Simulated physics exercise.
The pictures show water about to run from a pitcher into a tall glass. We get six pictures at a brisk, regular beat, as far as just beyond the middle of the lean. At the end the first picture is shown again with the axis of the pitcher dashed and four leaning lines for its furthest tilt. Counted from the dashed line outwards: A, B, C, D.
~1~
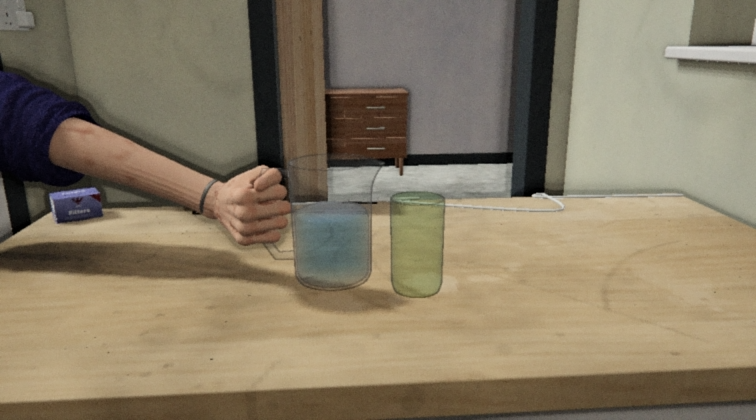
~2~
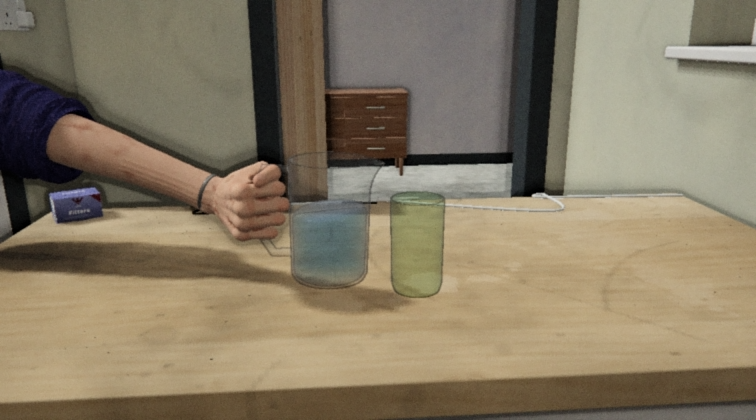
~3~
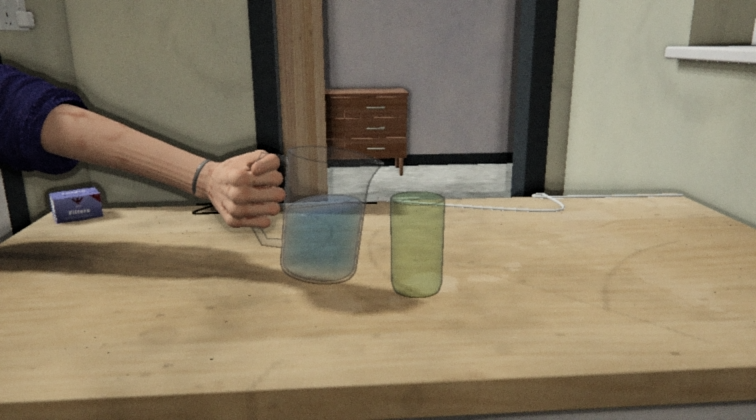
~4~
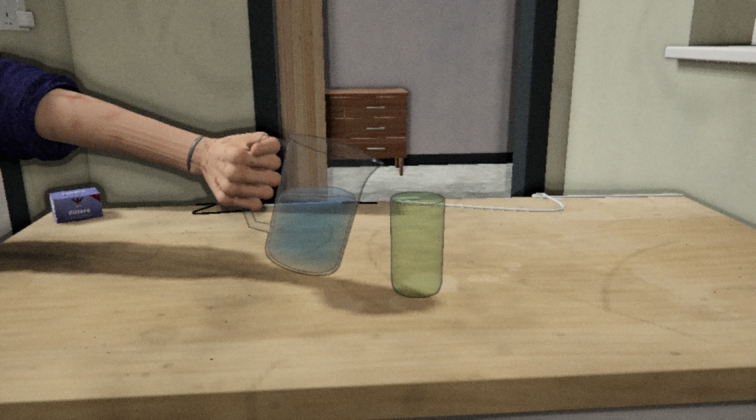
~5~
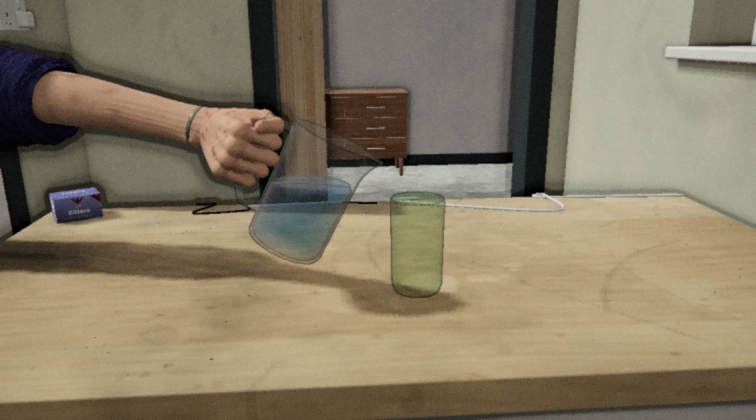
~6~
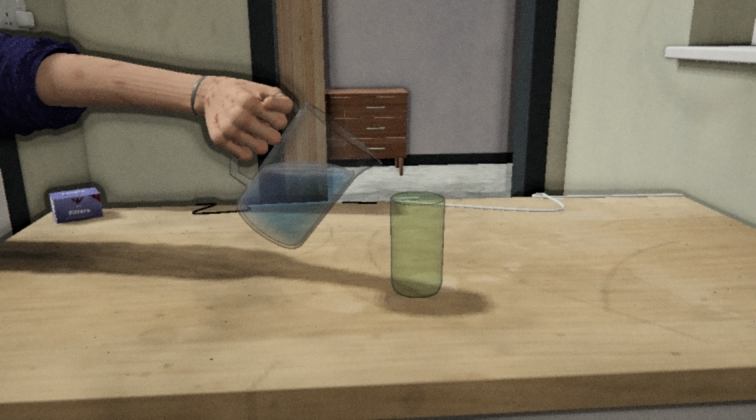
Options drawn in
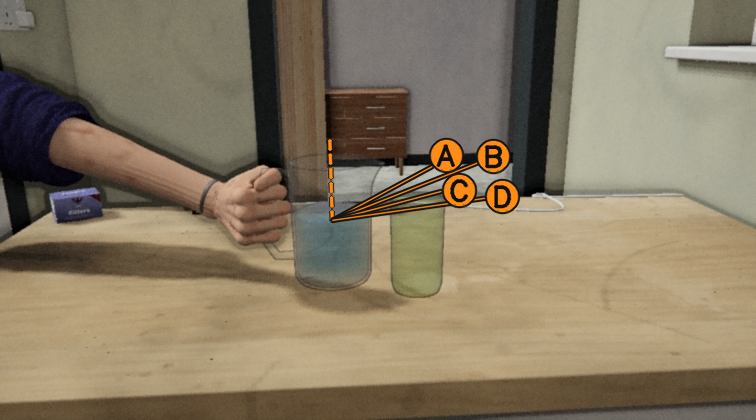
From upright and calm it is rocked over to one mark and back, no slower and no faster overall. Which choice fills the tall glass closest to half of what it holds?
B.
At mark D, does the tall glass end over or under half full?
Over half.
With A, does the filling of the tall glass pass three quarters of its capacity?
No, less.
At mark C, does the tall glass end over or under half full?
Over half.
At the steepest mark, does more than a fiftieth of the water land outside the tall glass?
Yes.
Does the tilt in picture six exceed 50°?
No.
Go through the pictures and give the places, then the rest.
The first picture shows upright, lip at (383, 163); rim of the tall glass round (418, 198); nothing has left yet.
The second picture shows upright, lip at (382, 163); nothing has left yet.
The third picture shows tipped about 8°, lip at (382, 163); nothing has left yet.
The fourth picture shows tipped about 16°, lip at (382, 163); nothing has left yet.
The fifth picture shows tipped about 27°, lip at (381, 163); nothing has left yet.
The sixth picture shows tipped about 38°, lip at (381, 162); nothing has left yet.
In orange, A at (432, 166); B at (478, 162); C at (441, 191); D at (485, 198).
Choosing A, the tall glass ends with about 26 % of what it can hold.
Choosing B, the tall glass ends with about 52 % of what it can hold.
Choosing C, the tall glass ends with about 79 % of what it can hold.
Choosing D, the tall glass ends with about 91 % of what it can hold; 11 % of the water is spilt.
